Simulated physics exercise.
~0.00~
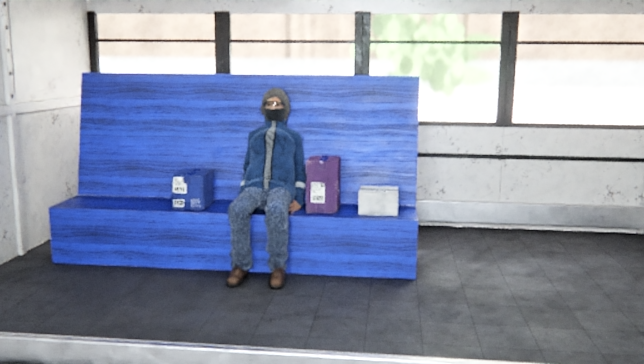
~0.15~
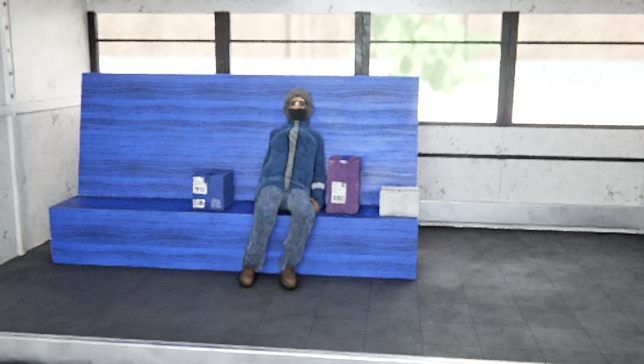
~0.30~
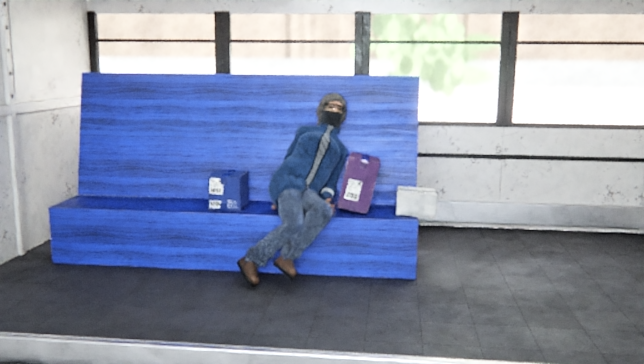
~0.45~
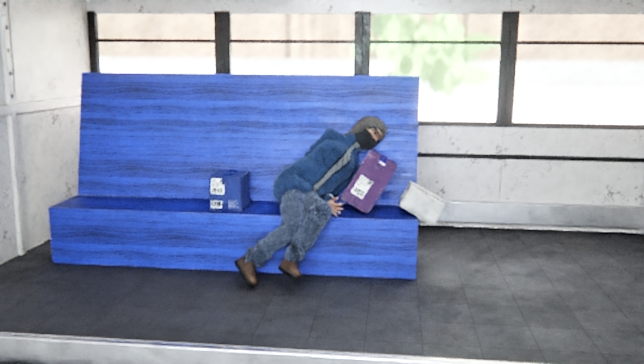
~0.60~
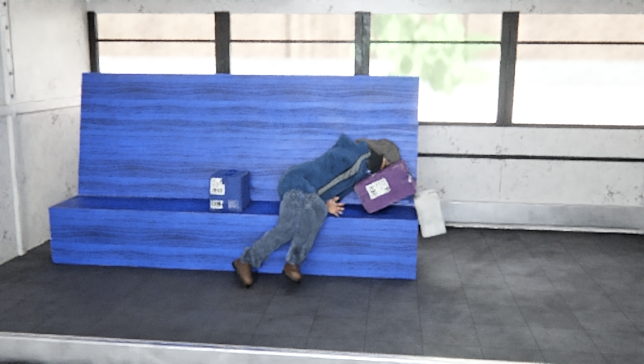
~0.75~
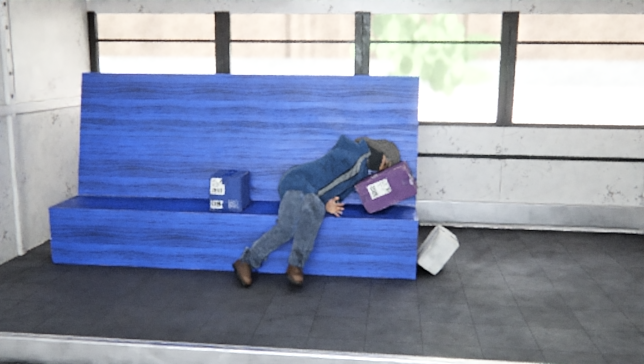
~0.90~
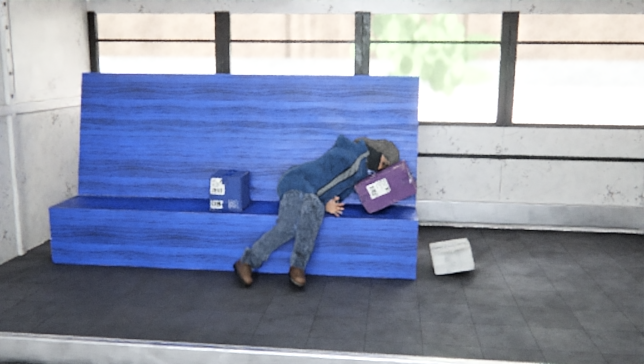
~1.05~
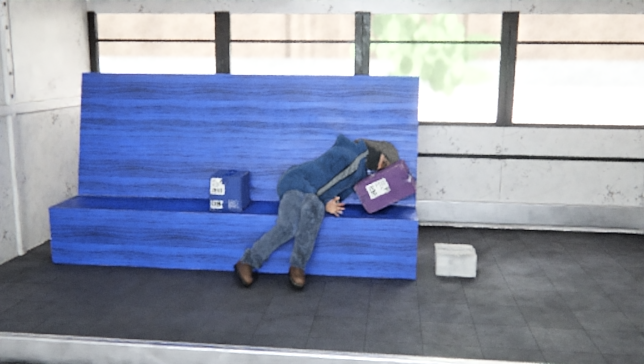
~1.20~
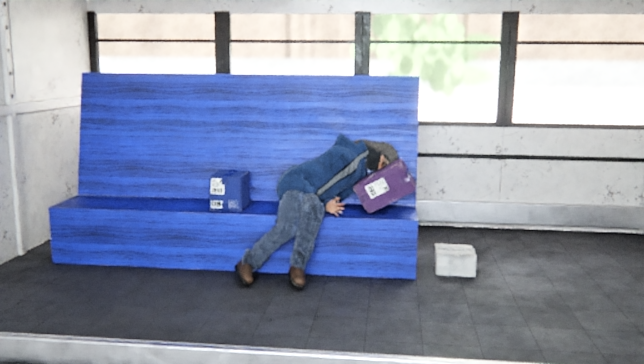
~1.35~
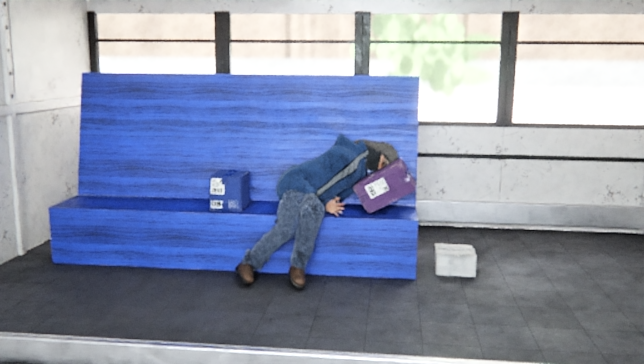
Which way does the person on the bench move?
The person moves to the right, sliding along the bench and then slumping over toward its right end.
The video shows a person seated on a blue bench sliding right with the bags beside them, then slumping sideways over a tipping purple pack, as a white carton tumbles off the bench end and rests on the floor while the blue holdall stays on the seat.
